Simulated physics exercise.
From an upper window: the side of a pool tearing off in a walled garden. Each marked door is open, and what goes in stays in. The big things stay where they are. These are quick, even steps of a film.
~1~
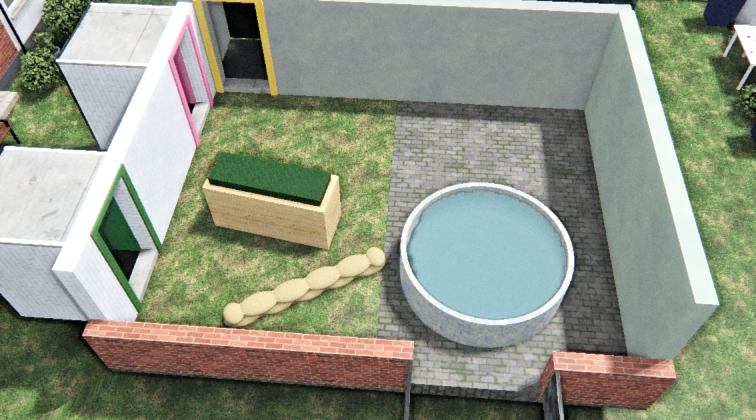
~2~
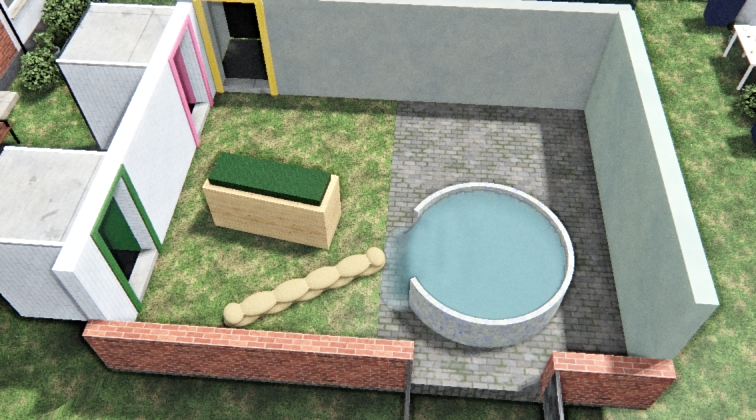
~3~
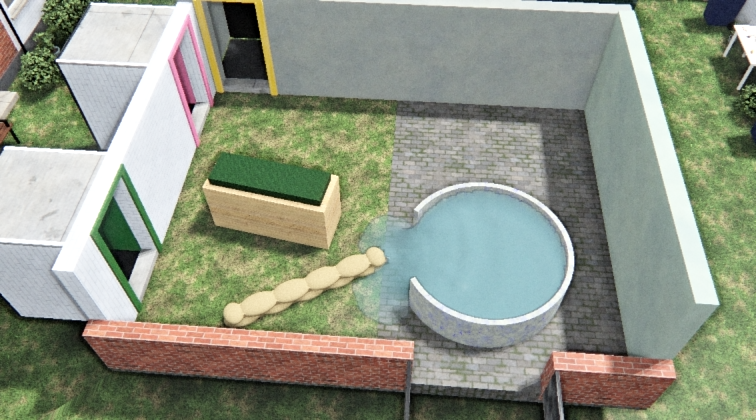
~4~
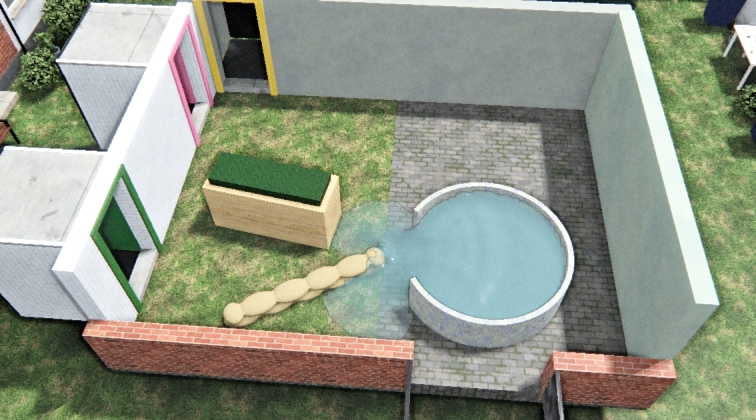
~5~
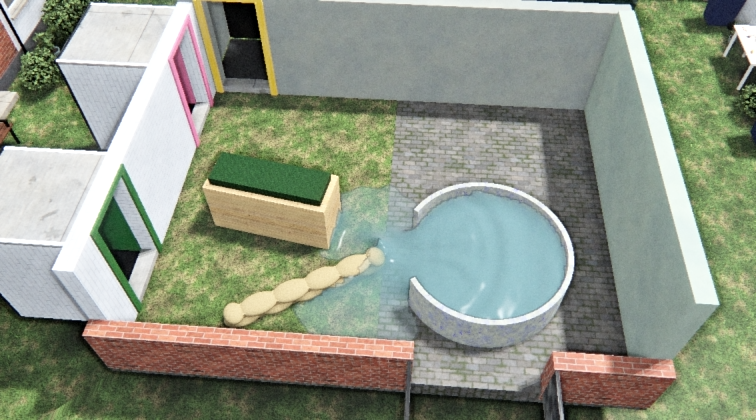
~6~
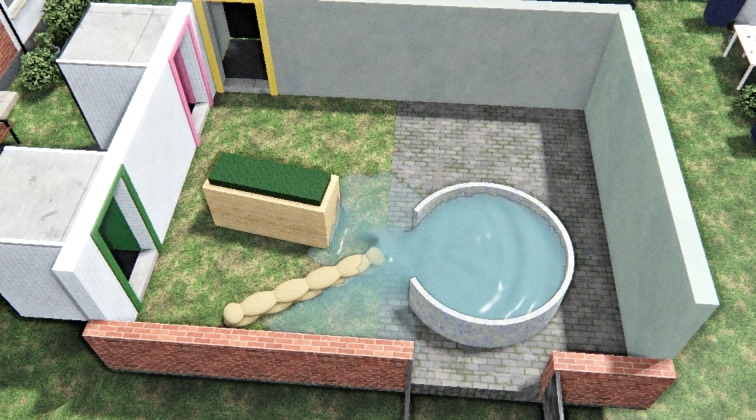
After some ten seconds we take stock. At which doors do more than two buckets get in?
In the end: The green door admits no more than that; the yellow door admits no more than that; the pink door admits no more than that.
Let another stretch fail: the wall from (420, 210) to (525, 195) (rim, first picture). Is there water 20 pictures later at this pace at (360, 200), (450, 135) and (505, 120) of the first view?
In that order: Awash, flooded, covered.
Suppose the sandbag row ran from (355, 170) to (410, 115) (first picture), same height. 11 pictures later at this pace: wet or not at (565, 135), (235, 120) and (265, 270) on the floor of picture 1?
One after the other: Dry, not flooded, wet.
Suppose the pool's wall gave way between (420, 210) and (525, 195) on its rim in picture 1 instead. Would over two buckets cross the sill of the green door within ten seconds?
Then: Green lets less in.
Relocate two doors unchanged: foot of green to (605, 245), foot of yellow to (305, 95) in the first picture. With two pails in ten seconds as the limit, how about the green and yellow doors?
One by one: Green door is under, yellow door holds.
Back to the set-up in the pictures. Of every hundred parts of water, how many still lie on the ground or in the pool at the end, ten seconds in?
Roughly 90 per cent.
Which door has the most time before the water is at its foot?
Last comes the one in pink.
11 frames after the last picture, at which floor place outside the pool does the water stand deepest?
Around (386, 262).
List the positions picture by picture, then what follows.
The first frame shows the pool at (486, 251) is whole and still.
In the second frame, water pours out at (405, 260) and has run to (400, 230).
In the third frame, the front is at (385, 220), out from the gap at (405, 262).
In the fourth frame, the front is at (360, 210), out from the gap at (405, 262).
In the fifth frame, water pours out at (405, 262) and has run to a hidden place.
In the sixth frame, water pours out at (405, 262) and has run to (273, 323).
A moment on, water covers 20 % of the floor; the green door not reached, the yellow door not reached, the pink door not reached.
Next, water covers 40 % of the floor; the green door not reached, the yellow door not reached, the pink door not reached.
Then, water covers 60 % of the floor; the green door under two buckets in, the yellow door not reached, the pink door not reached.
Later, water covers 80 % of the floor; the green door under two buckets in, the yellow door wet at the sill, nothing in, the pink door wet at the sill, nothing in.
In the end, water covers 95 % of the floor; the green door under two buckets in, the yellow door wet at the sill, nothing in, the pink door wet at the sill, nothing in.
